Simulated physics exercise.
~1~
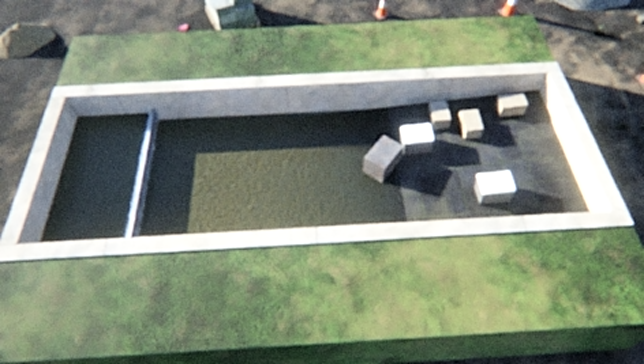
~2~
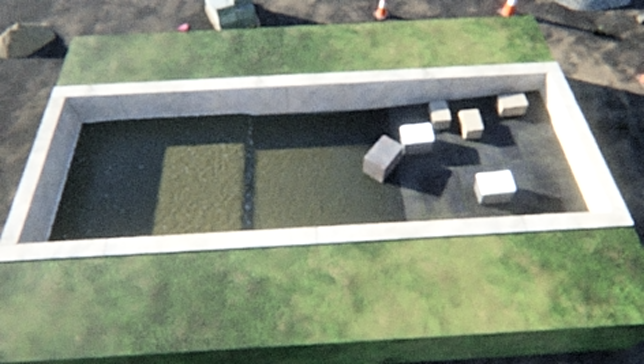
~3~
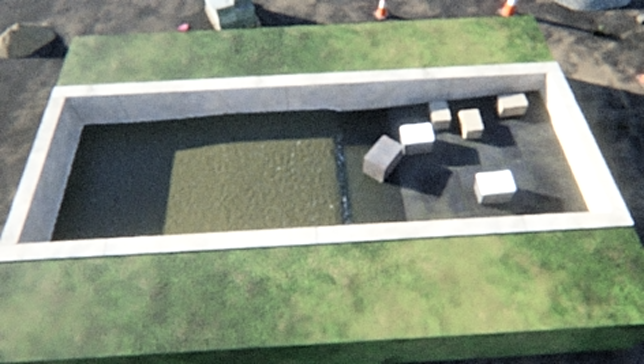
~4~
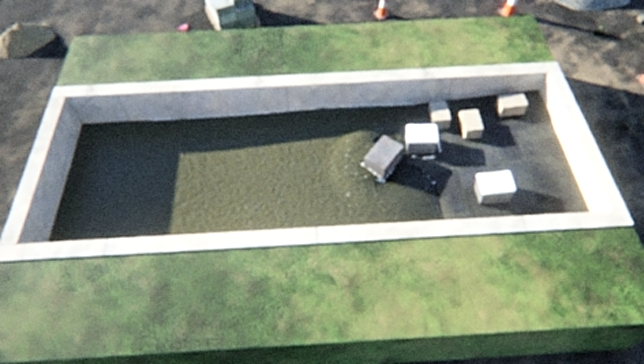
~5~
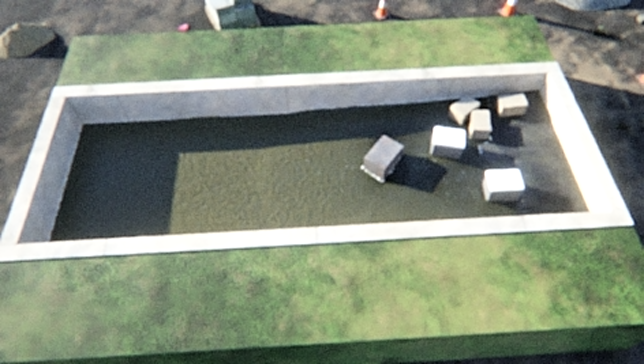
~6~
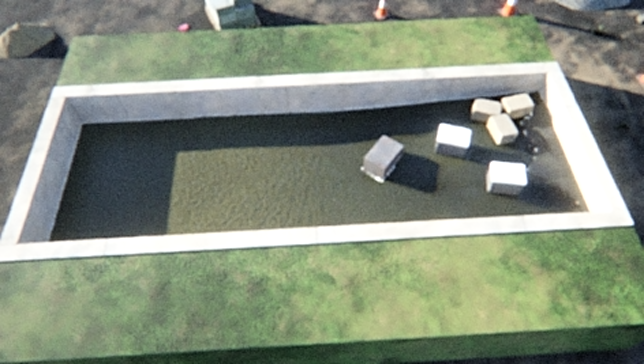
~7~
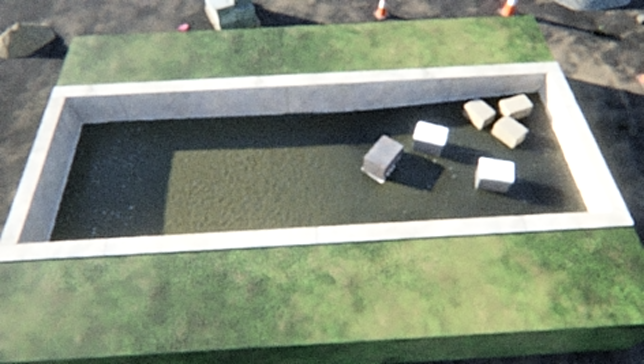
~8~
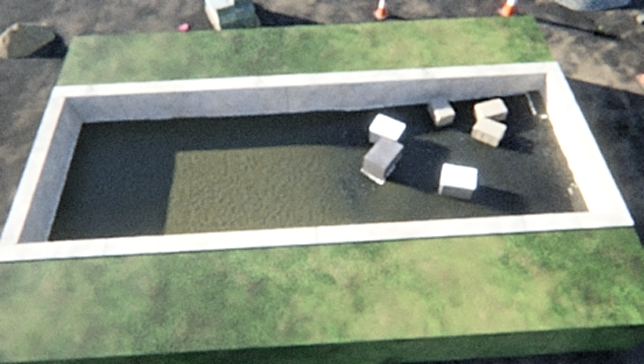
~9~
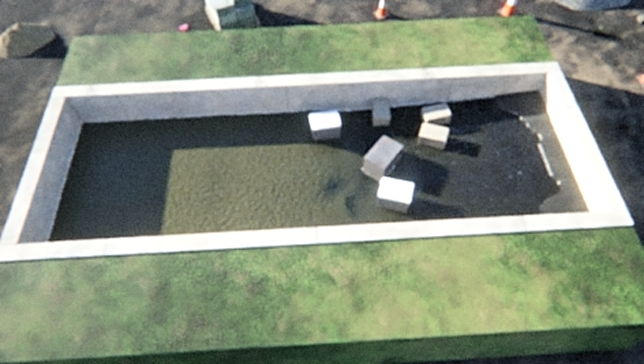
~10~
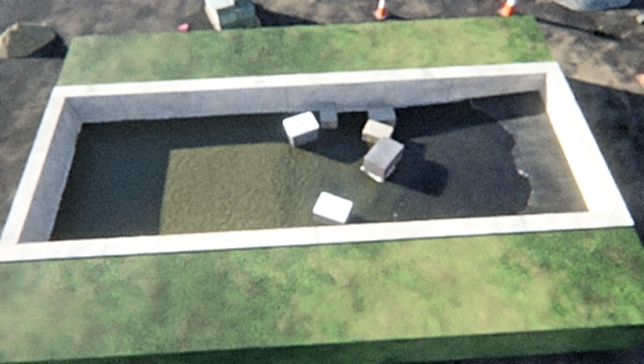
Concrete launching ramp where released water surges right from behind a lifted board, nudging pale boxes upslope, then carrying them back left.
